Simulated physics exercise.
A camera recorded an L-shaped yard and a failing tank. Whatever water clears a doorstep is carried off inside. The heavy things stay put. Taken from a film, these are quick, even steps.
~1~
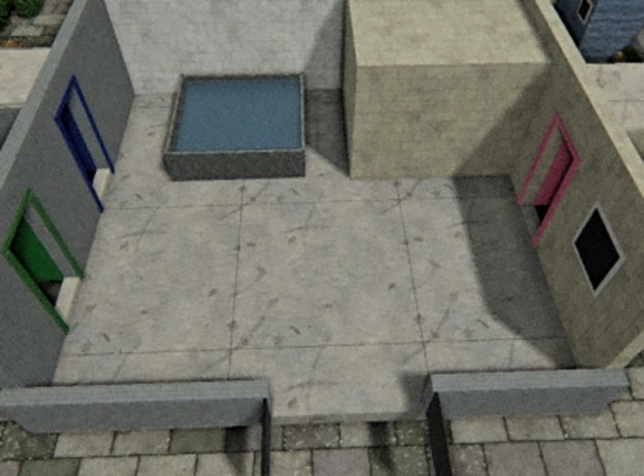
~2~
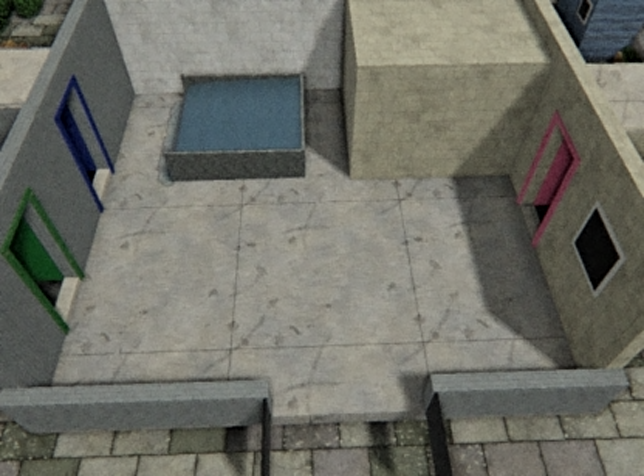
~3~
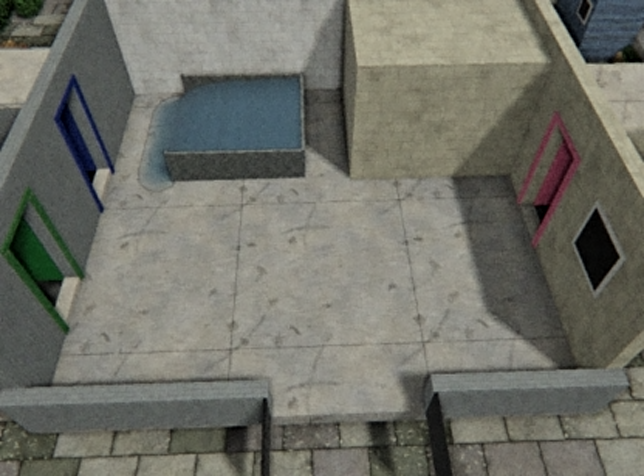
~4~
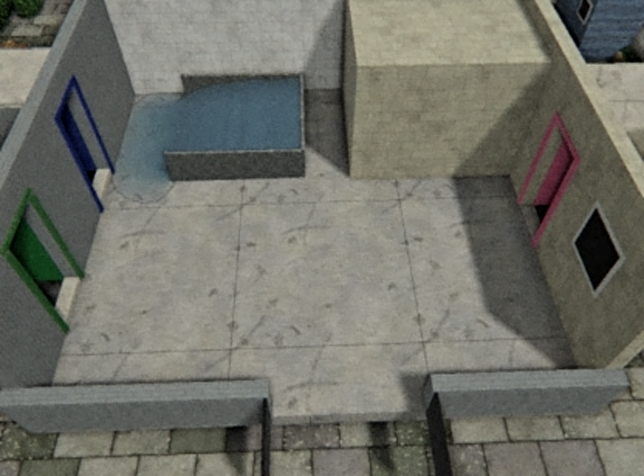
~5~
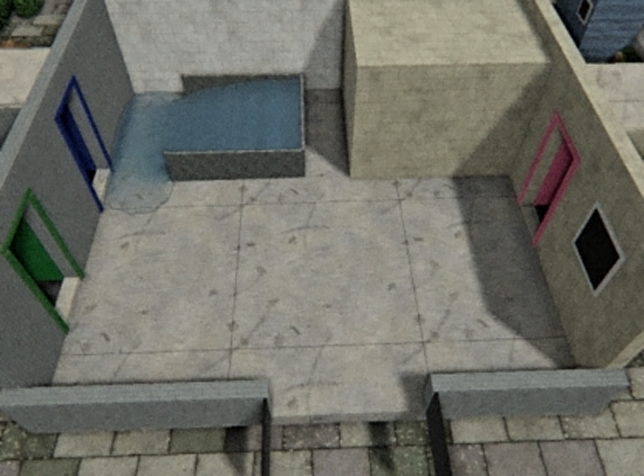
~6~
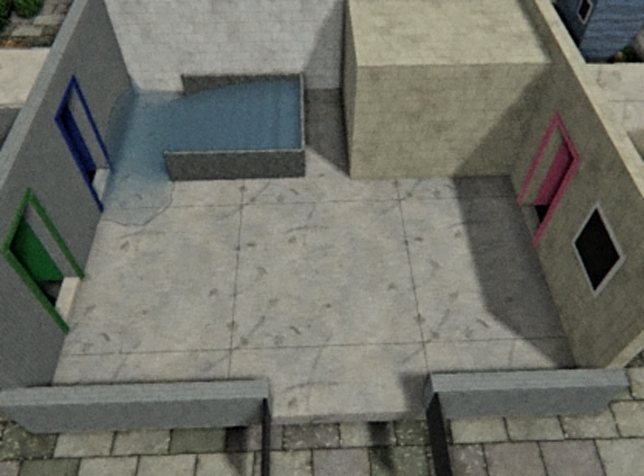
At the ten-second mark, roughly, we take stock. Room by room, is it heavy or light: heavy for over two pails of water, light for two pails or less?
As I see it, the pink door will keep to two buckets; the green door will keep to two buckets; the blue door will go over two buckets.
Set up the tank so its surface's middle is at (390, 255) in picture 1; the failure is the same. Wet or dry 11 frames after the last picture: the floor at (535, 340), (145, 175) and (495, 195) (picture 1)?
First one stays unwetted, next one gets inundated, last one stays unwetted.
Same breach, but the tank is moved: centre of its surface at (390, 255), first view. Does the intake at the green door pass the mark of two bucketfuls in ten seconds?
The green one exceeds the limit.
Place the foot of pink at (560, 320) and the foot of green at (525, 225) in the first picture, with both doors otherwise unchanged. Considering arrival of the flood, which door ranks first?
The one to pick is the door marked blue.
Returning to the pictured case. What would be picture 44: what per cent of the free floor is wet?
Around 75 percent, give or take.
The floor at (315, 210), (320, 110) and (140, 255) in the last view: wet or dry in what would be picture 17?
Taking them as listed, they are spared, spared and waterlogged.
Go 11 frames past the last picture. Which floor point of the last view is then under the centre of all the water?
Near (188, 145) in the last view.
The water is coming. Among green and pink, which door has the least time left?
I pick the green-painted one.
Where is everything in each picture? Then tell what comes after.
In the first frame, still water in the open tank at (239, 113).
In the second frame, water pours out at (181, 131) and has run to (171, 184).
In the third frame, the front is at (177, 98), out from the gap at (182, 132).
In the fourth frame, water pours out at (182, 133) and has run to (157, 94).
In the fifth frame, the front is at (106, 199), out from the gap at (182, 133).
In the sixth frame, water pours out at (182, 134) and has run to (101, 216).
A moment on, water covers 10 % of the floor; the pink door not reached, the green door not reached, the blue door over two buckets in.
Next, water covers 25 % of the floor; the pink door not reached, the green door wet at the sill, nothing in, the blue door far over two buckets in.
Then, water covers 45 % of the floor; the pink door not reached, the green door wet at the sill, nothing in, the blue door far over two buckets in.
Later, water covers 75 % of the floor; the pink door not reached, the green door wet at the sill, nothing in, the blue door far over two buckets in.
In the end, water covers 95 % of the floor; the pink door wet at the sill, nothing in, the green door under two buckets in, the blue door far over two buckets in.
